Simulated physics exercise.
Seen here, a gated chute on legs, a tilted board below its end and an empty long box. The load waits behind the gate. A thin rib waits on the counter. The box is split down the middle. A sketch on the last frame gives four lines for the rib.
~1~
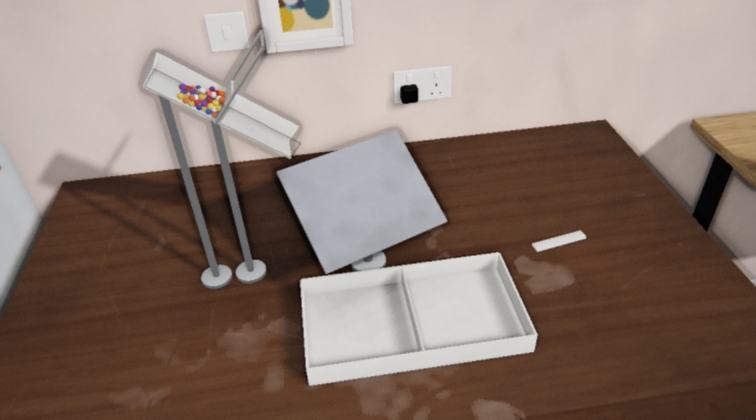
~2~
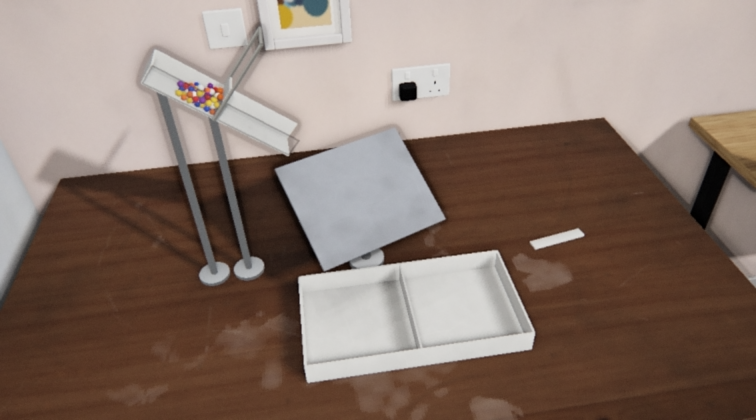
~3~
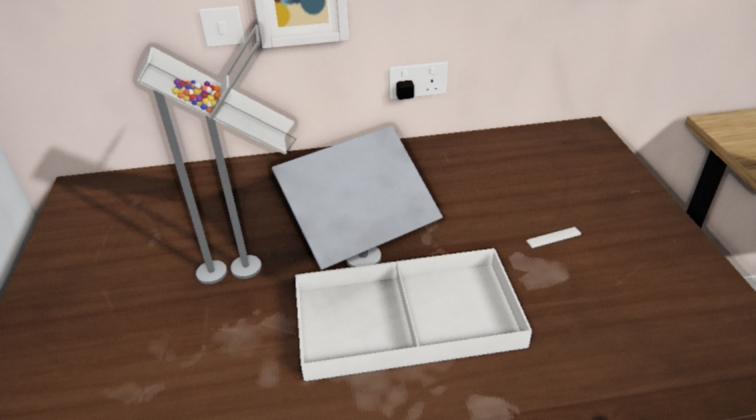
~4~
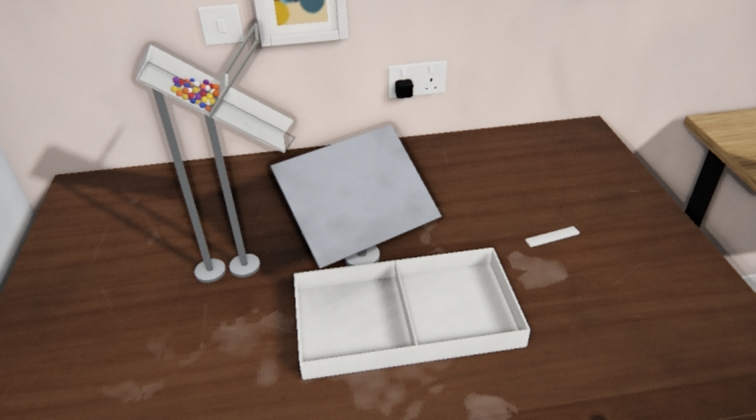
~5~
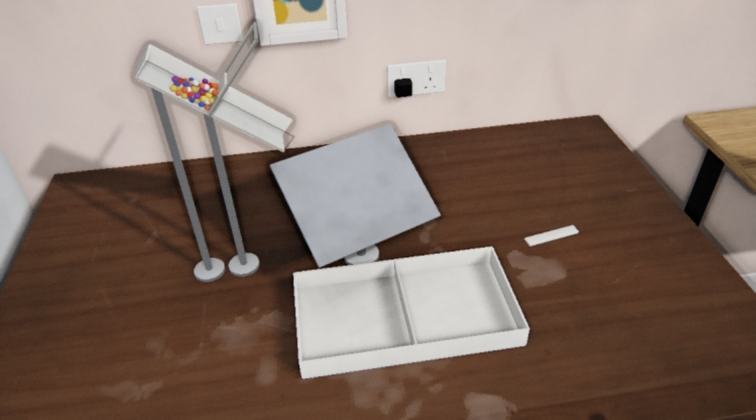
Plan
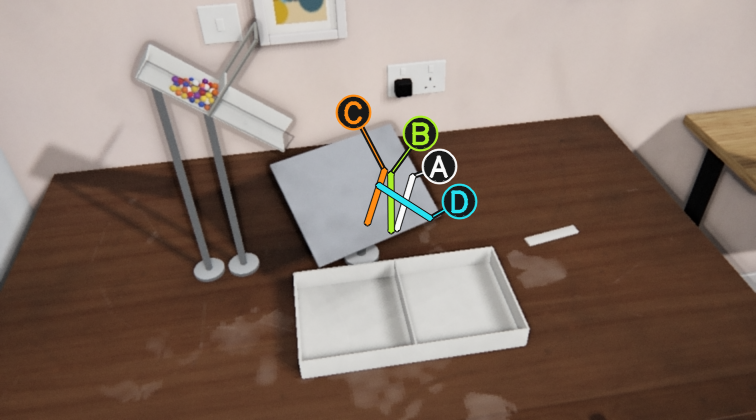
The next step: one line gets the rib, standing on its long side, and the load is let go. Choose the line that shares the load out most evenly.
Line A.
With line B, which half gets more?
More lands on the left.
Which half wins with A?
Left.
On the marked copy, line A from (412, 176) to (397, 228); line B from (390, 174) to (391, 230); line C from (384, 170) to (367, 222); line D from (378, 185) to (430, 218).
With A, of what is caught, roughly two thirds in the left half, roughly a third in the right.
With B, of what is caught, the larger part in the left half, about a tenth in the right.
With C, of what is caught, the larger part in the left half, about a tenth in the right.
With D, of what is caught, about a tenth in the left half, almost all in the right.
